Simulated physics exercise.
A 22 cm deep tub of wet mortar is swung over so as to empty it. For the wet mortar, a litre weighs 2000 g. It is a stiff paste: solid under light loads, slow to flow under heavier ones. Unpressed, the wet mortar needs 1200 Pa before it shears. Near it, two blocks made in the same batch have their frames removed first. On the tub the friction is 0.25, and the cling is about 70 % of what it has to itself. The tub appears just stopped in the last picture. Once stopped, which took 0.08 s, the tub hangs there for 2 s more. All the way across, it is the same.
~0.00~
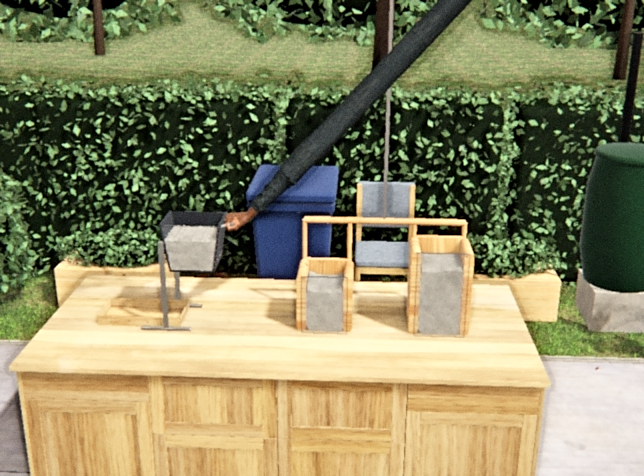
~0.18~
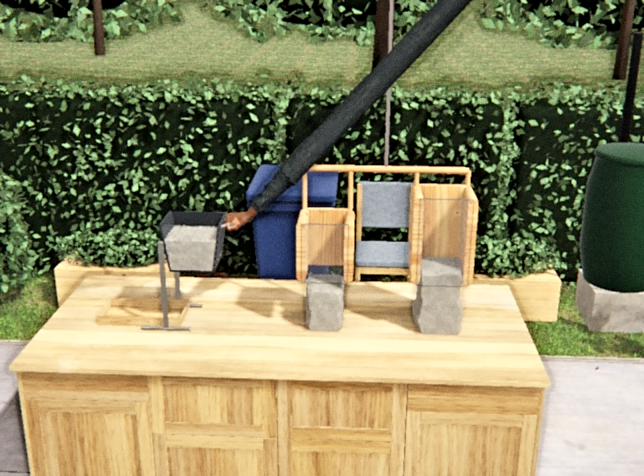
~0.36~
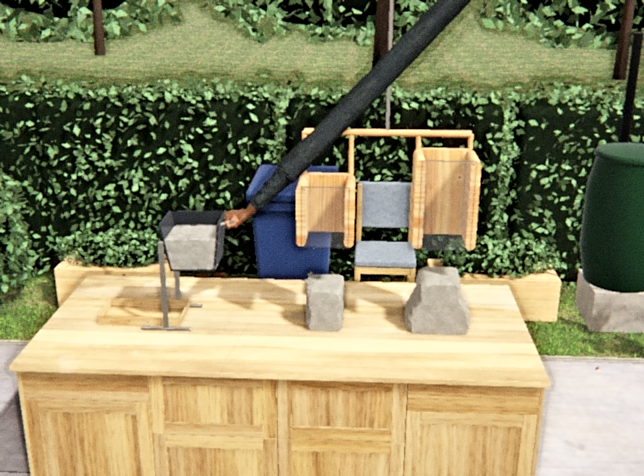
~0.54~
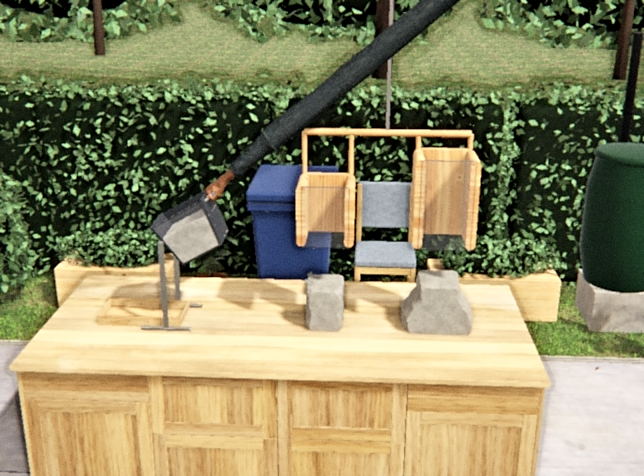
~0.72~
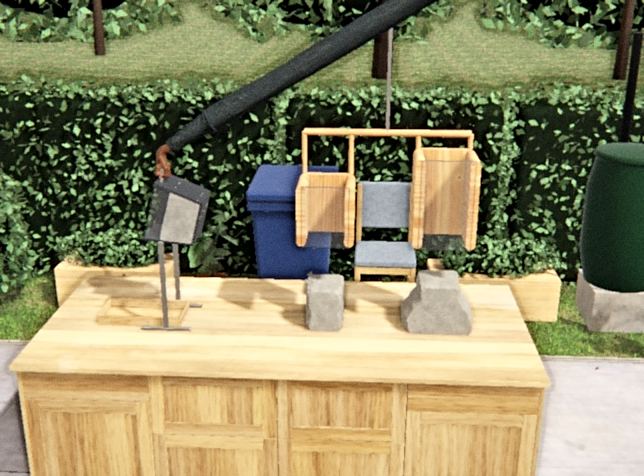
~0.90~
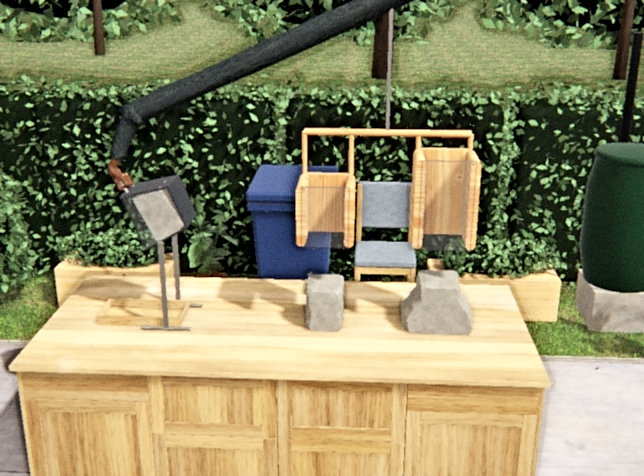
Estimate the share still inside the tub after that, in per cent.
I would say about 0 per cent.
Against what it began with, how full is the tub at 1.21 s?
The tub holds some 0 % at that moment.
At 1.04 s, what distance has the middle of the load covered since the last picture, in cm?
I'd estimate roughly 10 centimetres.
By 1.04 s, the tub is at 111 degrees and holds 80 %.
By 1.21 s, the tub is at 111 degrees and holds 0 %.
By 1.38 s, the tub is at 111 degrees and holds 0 %.
By 1.55 s, the tub is at 111 degrees and holds 0 %.
By 2.90 s, at the end, the tub is at 111 degrees and holds 0 %.
